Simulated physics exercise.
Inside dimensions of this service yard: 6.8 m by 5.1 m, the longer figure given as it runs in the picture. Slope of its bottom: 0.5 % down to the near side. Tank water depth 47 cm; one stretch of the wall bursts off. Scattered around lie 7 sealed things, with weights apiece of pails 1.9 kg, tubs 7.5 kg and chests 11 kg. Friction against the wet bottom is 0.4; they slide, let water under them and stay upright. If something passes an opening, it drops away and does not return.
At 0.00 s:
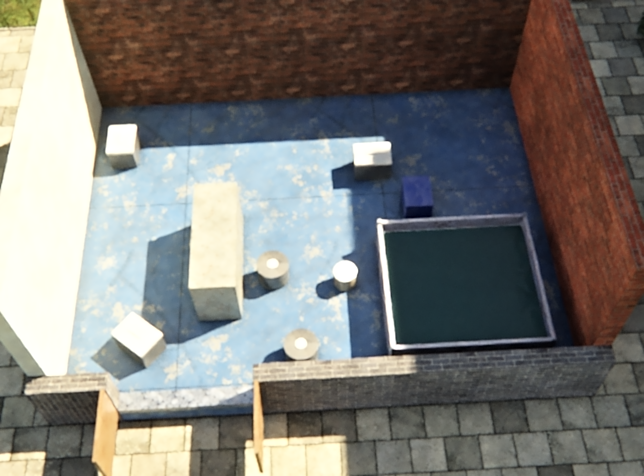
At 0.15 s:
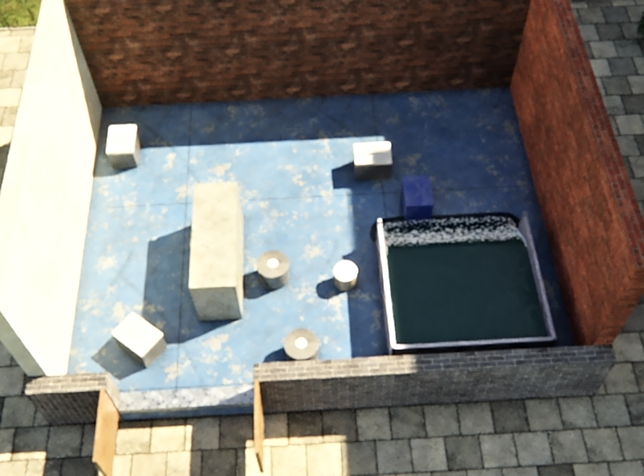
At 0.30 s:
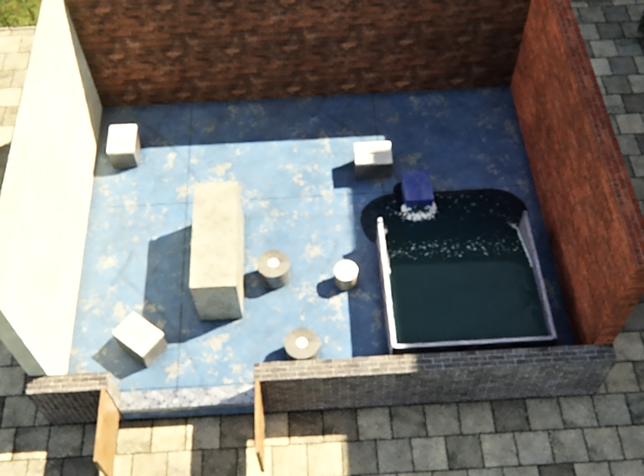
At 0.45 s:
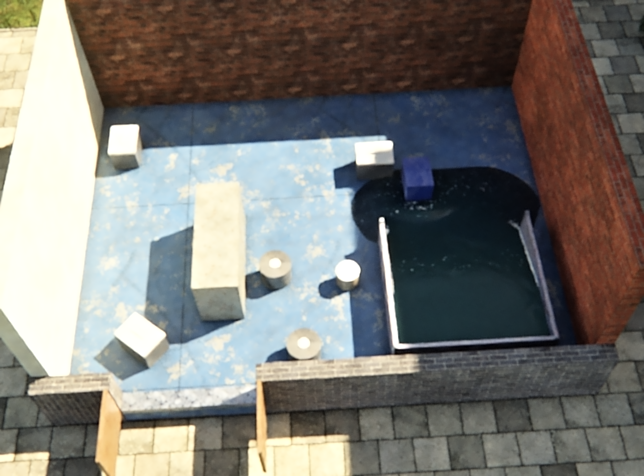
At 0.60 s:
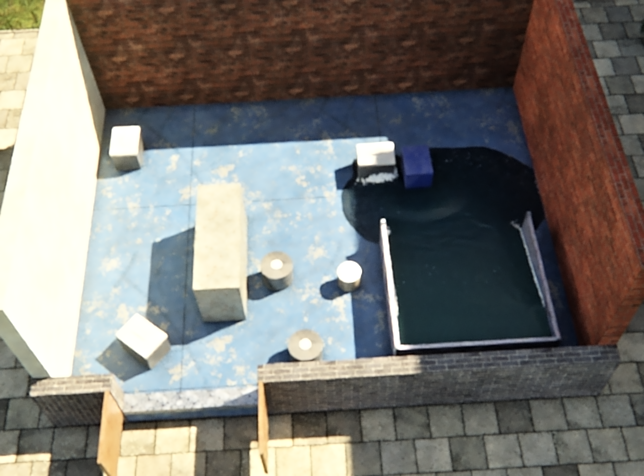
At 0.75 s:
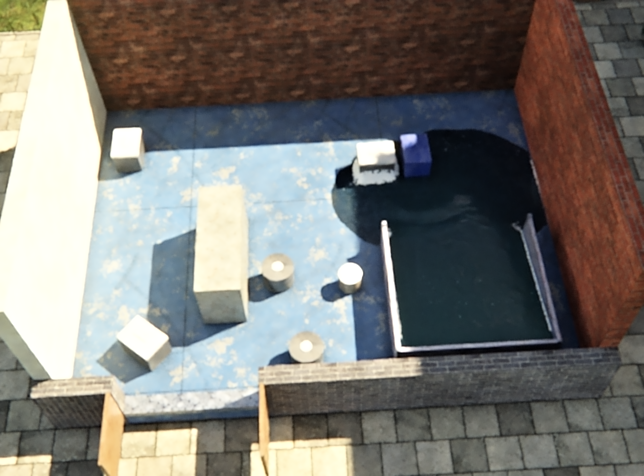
Dark water burst out through the back side of the square tank and spread across the blue floor, pushing the blue box toward the back wall before it surged around a white box nearby.
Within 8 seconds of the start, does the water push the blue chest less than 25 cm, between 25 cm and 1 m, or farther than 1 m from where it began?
Farther than 1 m.
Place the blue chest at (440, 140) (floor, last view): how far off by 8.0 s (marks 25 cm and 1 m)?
Outcome: It is taken a long way.
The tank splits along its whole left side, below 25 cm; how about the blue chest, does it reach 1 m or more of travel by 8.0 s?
With that failure, the blue chest remains in position.
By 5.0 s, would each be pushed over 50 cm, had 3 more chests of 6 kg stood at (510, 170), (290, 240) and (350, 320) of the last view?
In sequence: Goes beyond; stays within; stays within.
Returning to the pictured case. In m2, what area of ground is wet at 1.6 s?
Somewhere around 15 m2, roughly.
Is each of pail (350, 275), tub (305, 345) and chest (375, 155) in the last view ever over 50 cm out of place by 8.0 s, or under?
Results in listed order: Falls short / falls short / exceeds.
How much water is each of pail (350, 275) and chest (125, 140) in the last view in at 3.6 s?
I'd put it at 0 cm and 3 cm respectively.
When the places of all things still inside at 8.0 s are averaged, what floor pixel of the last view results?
The centre sits near (223, 328).
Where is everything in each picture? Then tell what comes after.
In the first frame, the blue chest at (418, 191) rests on the ground; 3.7 m2 under water; 0 of 7 have shifted.
In the second frame, the blue chest at (418, 190), on the bottom; 4.5 m2 under water; 0 of 7 have shifted.
In the third frame, the blue chest at (418, 185), on the bottom, 9 cm from its start; 5.5 m2 under water; 1 of 7 have shifted.
In the fourth frame, the blue chest at (418, 171), on the bottom, 32 cm from its start; water covers 6.7 m2; 1 of 7 have shifted.
In the fifth frame, the blue chest at (417, 160), on the bottom, 58 cm from its start; 7.9 m2 under water; 1 of 7 have shifted.
In the sixth frame, the blue chest at (416, 148), on the bottom, 84 cm from its start; water covers 9.1 m2; 2 of 7 have shifted.
After 1.6 s the blue chest is near (403, 89), 2.1 m from its start, afloat; 0 of 7 are out; 1 afloat.
After 3.6 s the blue chest is near (350, 112), 1.8 m from its start, afloat; 0 of 7 are out; 2 afloat.
After 5.6 s the blue chest is near (189, 169), 3.5 m from its start, afloat; 0 of 7 are out; 3 afloat.
After 8.0 s the blue chest is near (126, 241), 4.3 m from its start, afloat; 0 of 7 are out; 4 afloat.
